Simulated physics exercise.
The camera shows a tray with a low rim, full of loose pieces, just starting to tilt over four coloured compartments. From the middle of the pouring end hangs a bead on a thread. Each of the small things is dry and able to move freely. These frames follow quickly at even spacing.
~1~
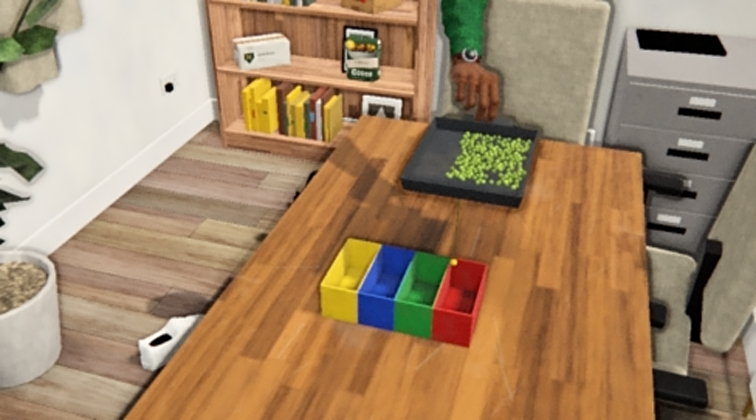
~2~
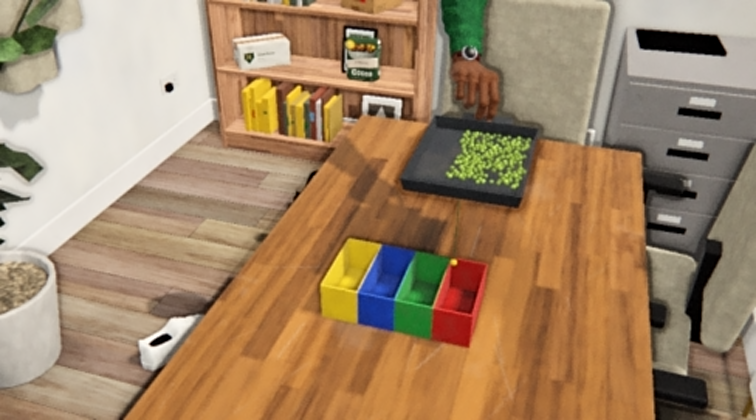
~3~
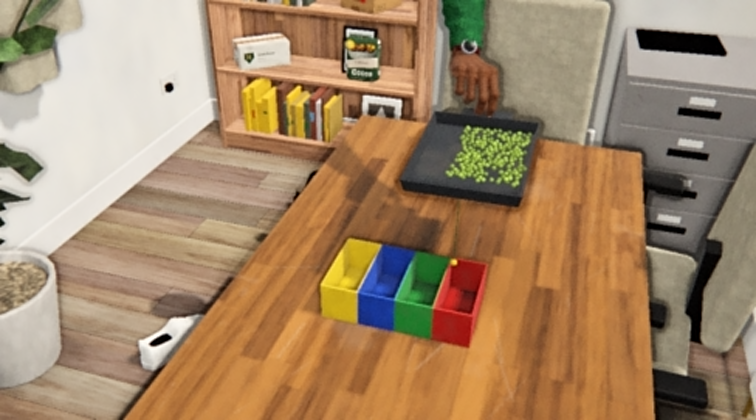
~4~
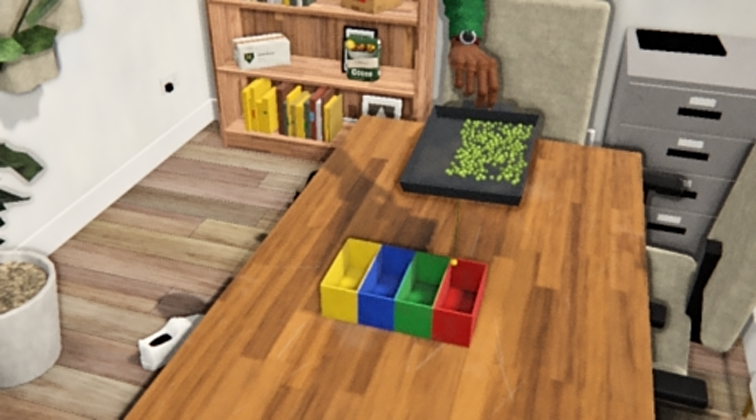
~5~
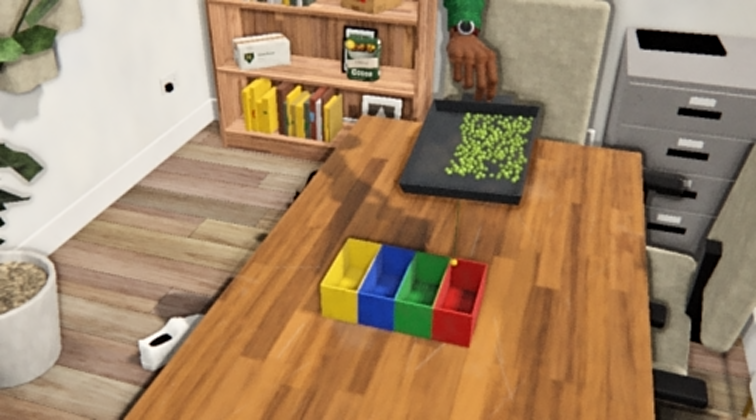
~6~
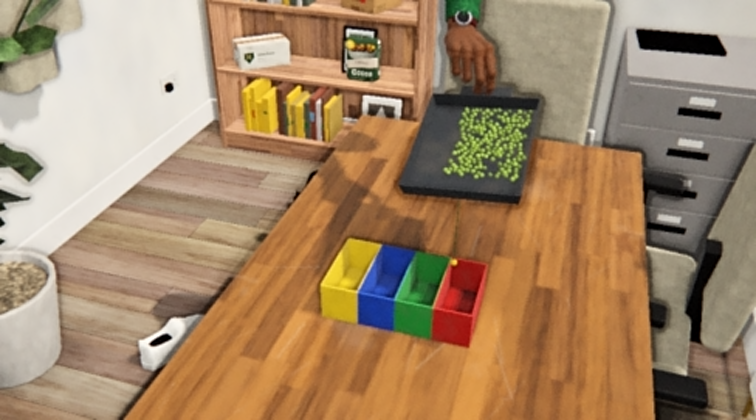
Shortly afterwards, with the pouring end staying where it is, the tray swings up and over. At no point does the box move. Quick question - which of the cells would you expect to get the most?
I would expect the blue cell to get the most.
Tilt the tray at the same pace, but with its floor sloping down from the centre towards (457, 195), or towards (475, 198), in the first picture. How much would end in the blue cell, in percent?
Lab note: Try 1 = 10 %, try 2 = 0 %.
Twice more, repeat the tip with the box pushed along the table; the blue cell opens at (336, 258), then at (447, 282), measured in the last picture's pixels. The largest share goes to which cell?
The cell in red first, the cell in yellow second.
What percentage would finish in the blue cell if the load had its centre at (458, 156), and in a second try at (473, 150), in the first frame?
In order, 80 per cent then 80 per cent.
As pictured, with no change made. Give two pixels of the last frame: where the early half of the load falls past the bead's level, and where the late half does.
About (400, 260), and after that about (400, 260).
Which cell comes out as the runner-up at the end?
The cell in green.
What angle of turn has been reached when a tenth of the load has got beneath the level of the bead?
At roughly 75°.
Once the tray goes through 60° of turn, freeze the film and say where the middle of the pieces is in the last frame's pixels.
(431, 192).
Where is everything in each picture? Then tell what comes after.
In the first frame, corners of the pouring end near (404, 177) and (520, 195), level; middle of the load near (489, 158), dried peas; bead on its thread near (454, 262); yellow cell near (339, 301); blue cell near (376, 309); green cell near (413, 317); red cell near (452, 325).
In the second frame, corners of the pouring end near (404, 177) and (520, 195), level; middle of the load near (489, 157).
In the third frame, corners of the pouring end near (404, 178) and (520, 195), tipped barely, lowest at the left corner; middle of the load near (489, 154).
In the fourth frame, corners of the pouring end near (403, 180) and (519, 194), tipped a little, lowest at the left corner; middle of the load near (489, 150).
In the fifth frame, corners of the pouring end near (403, 181) and (519, 194), tipped a little, lowest at the left corner; middle of the load near (489, 145).
In the sixth frame, corners of the pouring end near (402, 183) and (518, 193), tipped clearly, lowest at the left corner; middle of the load near (488, 142); yellow cell near (339, 301); blue cell near (376, 309); green cell near (413, 317); red cell near (452, 325).
Shortly afterwards, tray tipped steeply; all but a few on the tray; a little in the blue cell; only a few in the green cell; only a few in the yellow cell; only a few falling or outside the box.
Next, tray tipped right over; near half on the tray; near a quarter in the blue cell; a little in the green cell; only a few in the yellow cell; near a quarter falling or outside the box.
Some moments later, tray tipped past a quarter turn; near two thirds in the blue cell; near a quarter in the green cell; only a few in the red cell; only a few in the yellow cell; only a few falling or outside the box.
In the end, tray tipped past a quarter turn; near two thirds in the blue cell; near a quarter in the green cell; only a few in the red cell; only a few in the yellow cell; only a few outside the box.
